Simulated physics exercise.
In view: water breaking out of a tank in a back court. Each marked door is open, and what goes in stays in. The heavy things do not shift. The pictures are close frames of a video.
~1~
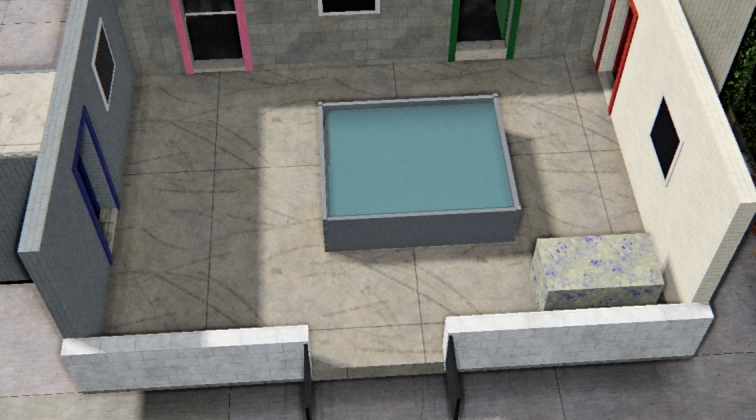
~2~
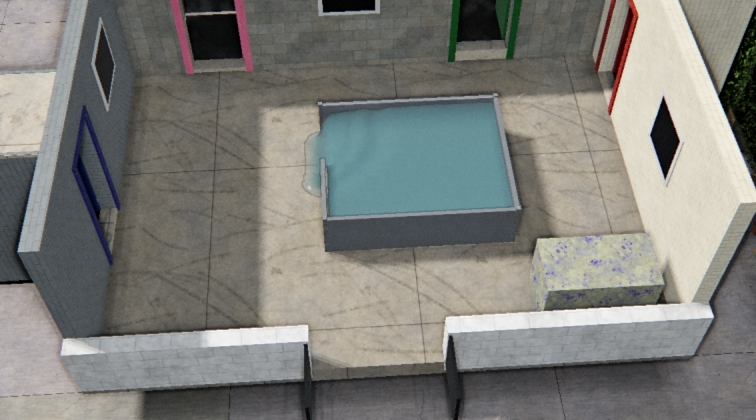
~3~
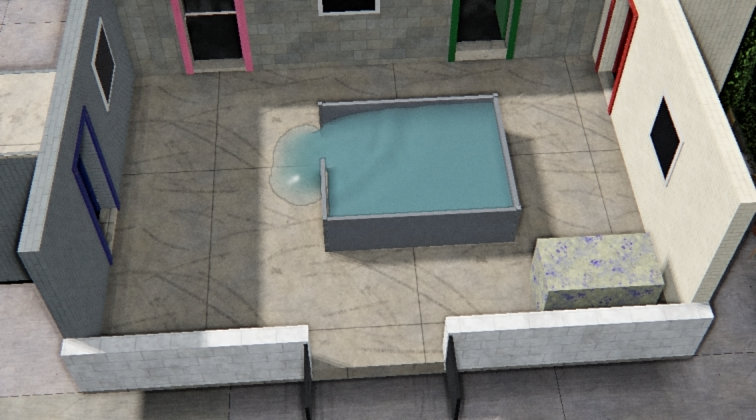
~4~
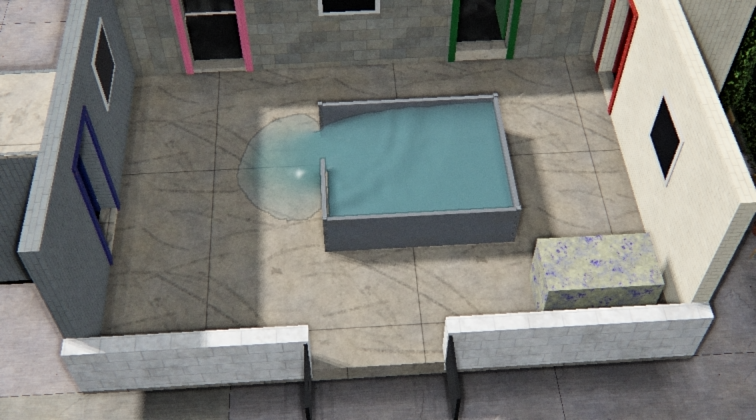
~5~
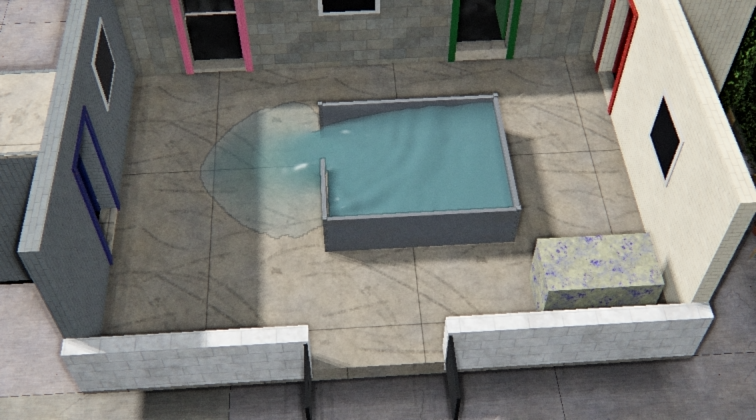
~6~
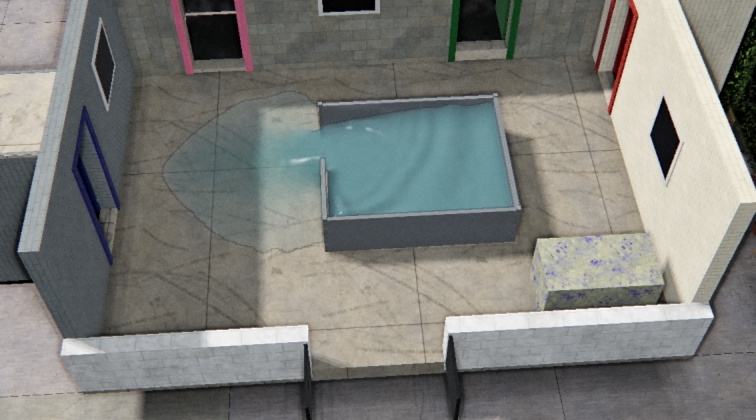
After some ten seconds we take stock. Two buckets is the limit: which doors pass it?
One by one: The blue door lets in a lot; the pink door lets in a lot; the red door lets in a lot; the green door admits no more than that.
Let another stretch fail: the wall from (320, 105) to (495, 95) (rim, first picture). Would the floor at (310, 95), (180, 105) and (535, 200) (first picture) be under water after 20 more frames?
In that order: Under water, flooded, clear.
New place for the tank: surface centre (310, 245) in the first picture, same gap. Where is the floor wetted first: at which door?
The door marked blue.
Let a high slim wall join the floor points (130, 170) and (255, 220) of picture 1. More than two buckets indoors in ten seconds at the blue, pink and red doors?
My reading: The blue door lets less in; the pink door floods; the red door floods.
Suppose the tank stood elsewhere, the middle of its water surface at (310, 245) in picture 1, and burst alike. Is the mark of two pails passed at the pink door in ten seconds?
Pink door floods.
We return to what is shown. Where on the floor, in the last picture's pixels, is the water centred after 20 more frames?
Roughly at (308, 180).
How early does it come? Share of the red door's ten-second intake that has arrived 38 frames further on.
About 0 per cent.
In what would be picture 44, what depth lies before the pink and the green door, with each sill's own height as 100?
Near 200 and 10 in a hundred.
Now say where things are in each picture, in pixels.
The first frame shows the water tank at (415, 158) is whole and still.
In the second frame, water pours out at (325, 155) and has run to (315, 192).
In the third frame, the front is at (280, 191), out from the gap at (325, 156).
In the fourth frame, the front is at (245, 183), out from the gap at (325, 156).
In the fifth frame, the front is at (207, 180), out from the gap at (325, 156).
In the sixth frame, water pours out at (325, 156) and has run to (170, 164).
A moment on, water covers 30 % of the floor; the blue door under two buckets in, the pink door wet at the sill, nothing in, the red door not reached, the green door not reached.
Next, water covers 35 % of the floor; the blue door over two buckets in, the pink door under two buckets in, the red door not reached, the green door not reached.
Then, water covers 40 % of the floor; the blue door far over two buckets in, the pink door far over two buckets in, the red door not reached, the green door not reached.
Later, water covers 75 % of the floor; the blue door far over two buckets in, the pink door far over two buckets in, the red door not reached, the green door wet at the sill, nothing in.
In the end, water covers 95 % of the floor; the blue door far over two buckets in, the pink door far over two buckets in, the red door over two buckets in, the green door wet at the sill, nothing in.
